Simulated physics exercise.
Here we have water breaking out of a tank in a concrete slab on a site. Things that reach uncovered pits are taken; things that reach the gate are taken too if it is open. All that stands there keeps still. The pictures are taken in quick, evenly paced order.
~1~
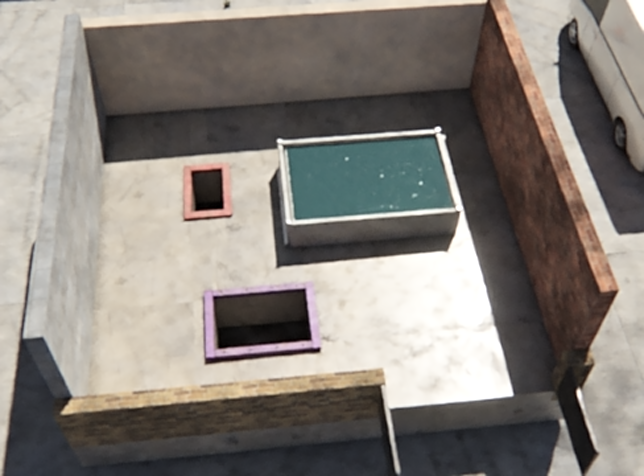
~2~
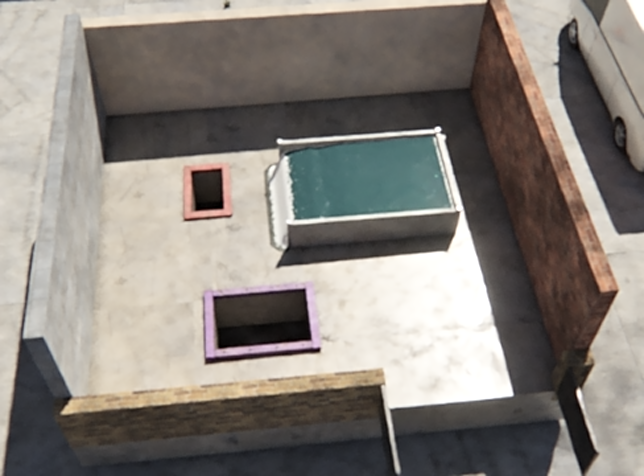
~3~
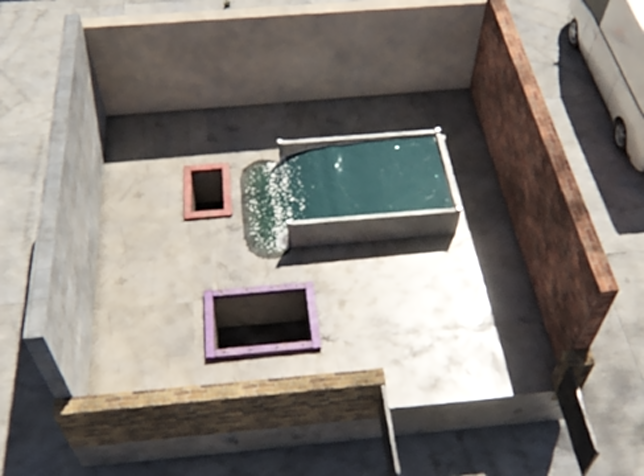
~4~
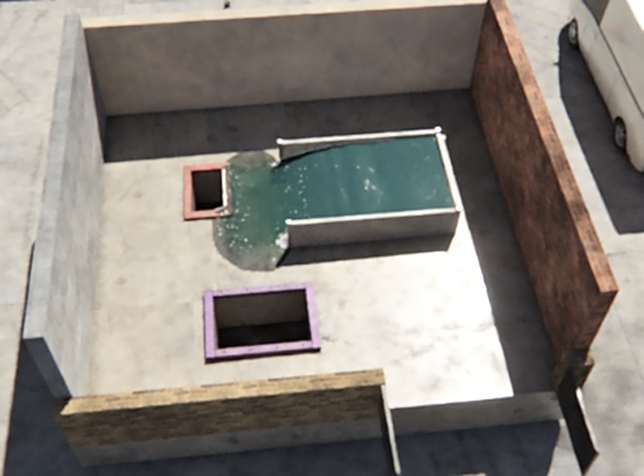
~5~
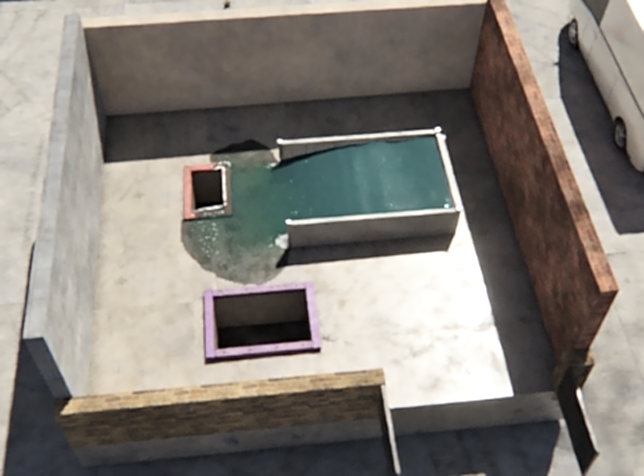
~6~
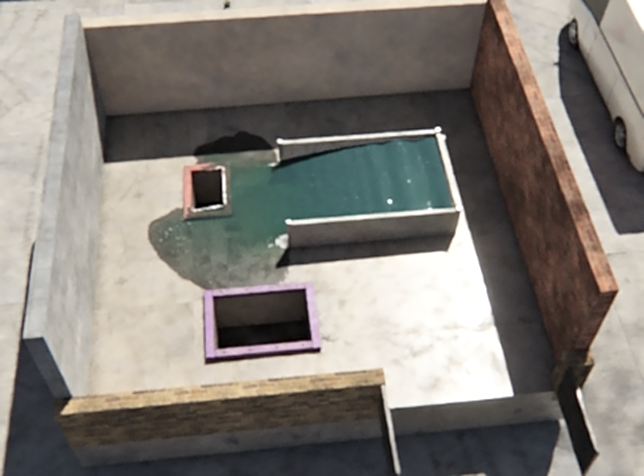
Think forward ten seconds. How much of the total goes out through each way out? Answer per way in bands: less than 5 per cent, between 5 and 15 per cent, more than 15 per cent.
Going out through each: The gate, less than 5 per cent; the red pit, more than 15 per cent; the purple pit, less than 5 per cent.
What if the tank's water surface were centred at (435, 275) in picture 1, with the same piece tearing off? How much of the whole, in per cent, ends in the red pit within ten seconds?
Estimate for the red pit - some 6 in a hundred.
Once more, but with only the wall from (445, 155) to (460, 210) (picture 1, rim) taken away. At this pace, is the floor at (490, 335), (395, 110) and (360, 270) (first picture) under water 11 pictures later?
Well, the first is hit by the spill, the next hit by the spill, the last missed by the spill.
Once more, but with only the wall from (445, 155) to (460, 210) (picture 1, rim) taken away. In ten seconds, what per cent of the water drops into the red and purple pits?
Shares: Red at 2 percent, purple at 0 percent.
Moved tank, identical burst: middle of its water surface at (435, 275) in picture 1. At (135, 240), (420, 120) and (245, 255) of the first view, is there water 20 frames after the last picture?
Soaked - unflooded - soaked.
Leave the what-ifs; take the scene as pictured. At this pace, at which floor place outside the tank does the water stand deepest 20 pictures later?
At about (88, 411).
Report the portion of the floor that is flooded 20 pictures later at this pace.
That comes to about 40 per cent.
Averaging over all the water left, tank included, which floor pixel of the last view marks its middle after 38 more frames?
My pick is pixel (221, 244).
A moment on, water covers 25 % of the floor; the gate 0 %, the red pit 9 %, the purple pit 0 %.
Next, water covers 30 % of the floor; the gate 0 %, the red pit 16 %, the purple pit 0 %.
Then, water covers 40 % of the floor; the gate 0 %, the red pit 25 %, the purple pit 0 %.
Later, water covers 60 % of the floor; the gate 0 %, the red pit 30 %, the purple pit 0 %.
In the end, water covers 90 % of the floor; the gate 3 %, the red pit 32 %, the purple pit 0 %.
